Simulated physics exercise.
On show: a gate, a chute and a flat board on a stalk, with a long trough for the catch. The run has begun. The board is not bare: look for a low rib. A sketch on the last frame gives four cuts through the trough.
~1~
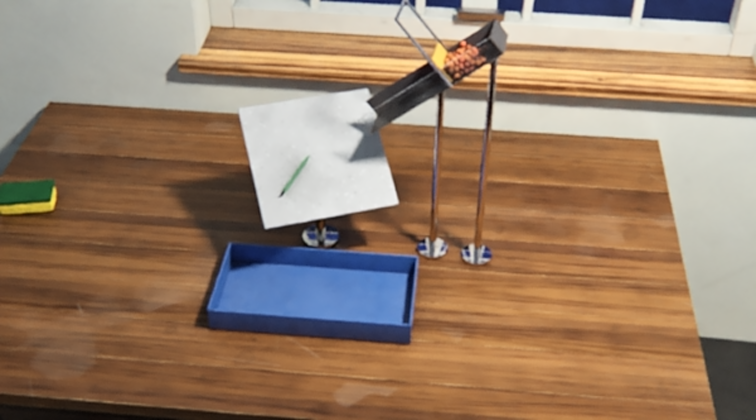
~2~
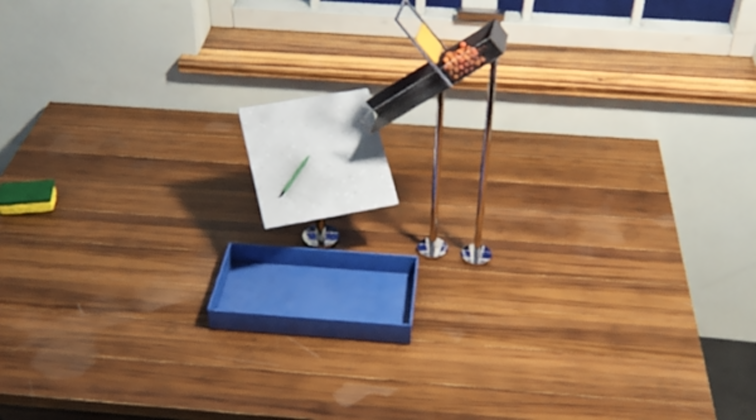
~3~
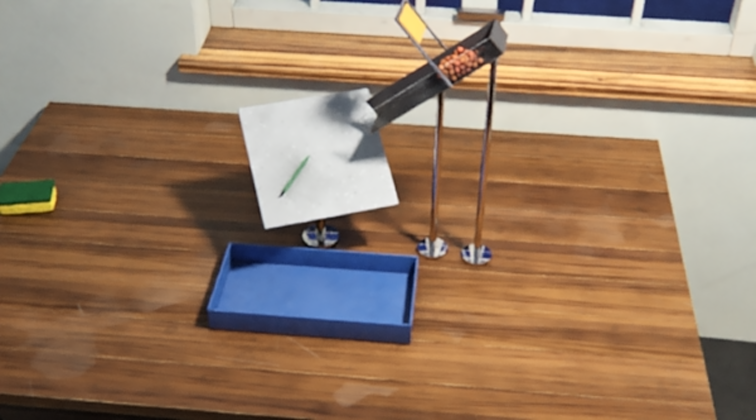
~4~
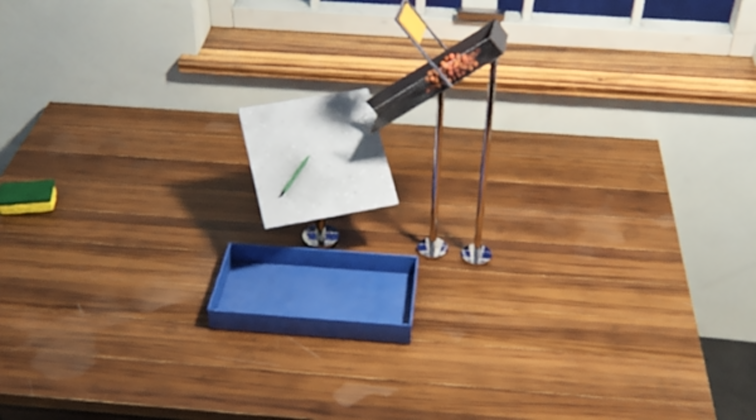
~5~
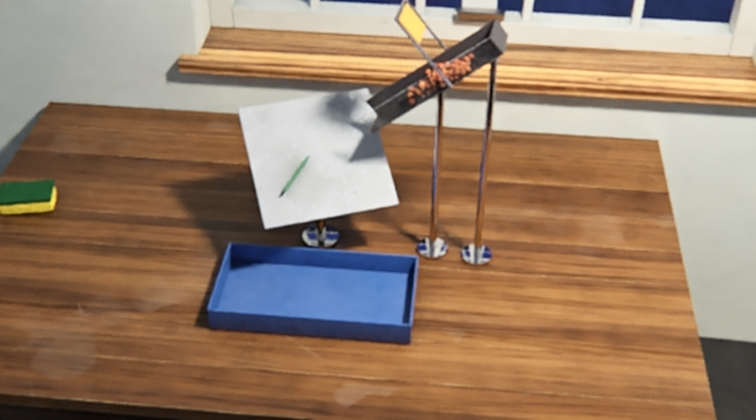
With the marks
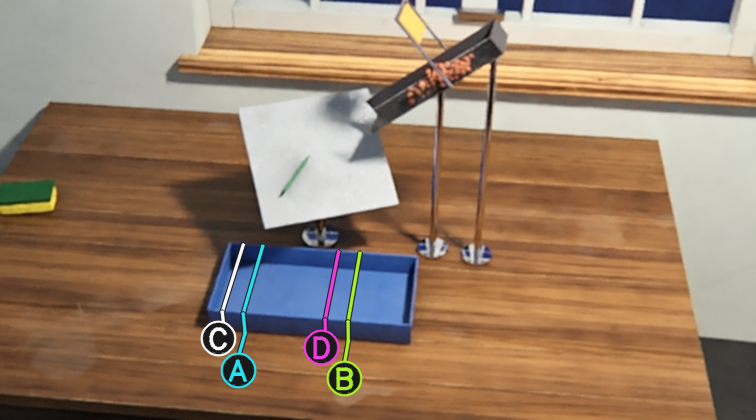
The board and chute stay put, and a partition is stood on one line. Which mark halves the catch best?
D works best here.
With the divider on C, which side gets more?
Right.
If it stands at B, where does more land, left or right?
The left side.
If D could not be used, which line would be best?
Here it is line B.
On the marked copy, line A crosses the front rim at (243, 312); line B crosses the front rim at (348, 320); line C crosses the front rim at (222, 311); line D crosses the front rim at (325, 318).
With A, of what is caught, only a few on the left of the divider, all but a few on the right.
With B, of what is caught, the bulk on the left of the divider, close to a quarter on the right.
With C, of what is caught, none at all on the left of the divider, the whole lot on the right.
With D, of what is caught, close to two thirds on the left of the divider, close to a third on the right.
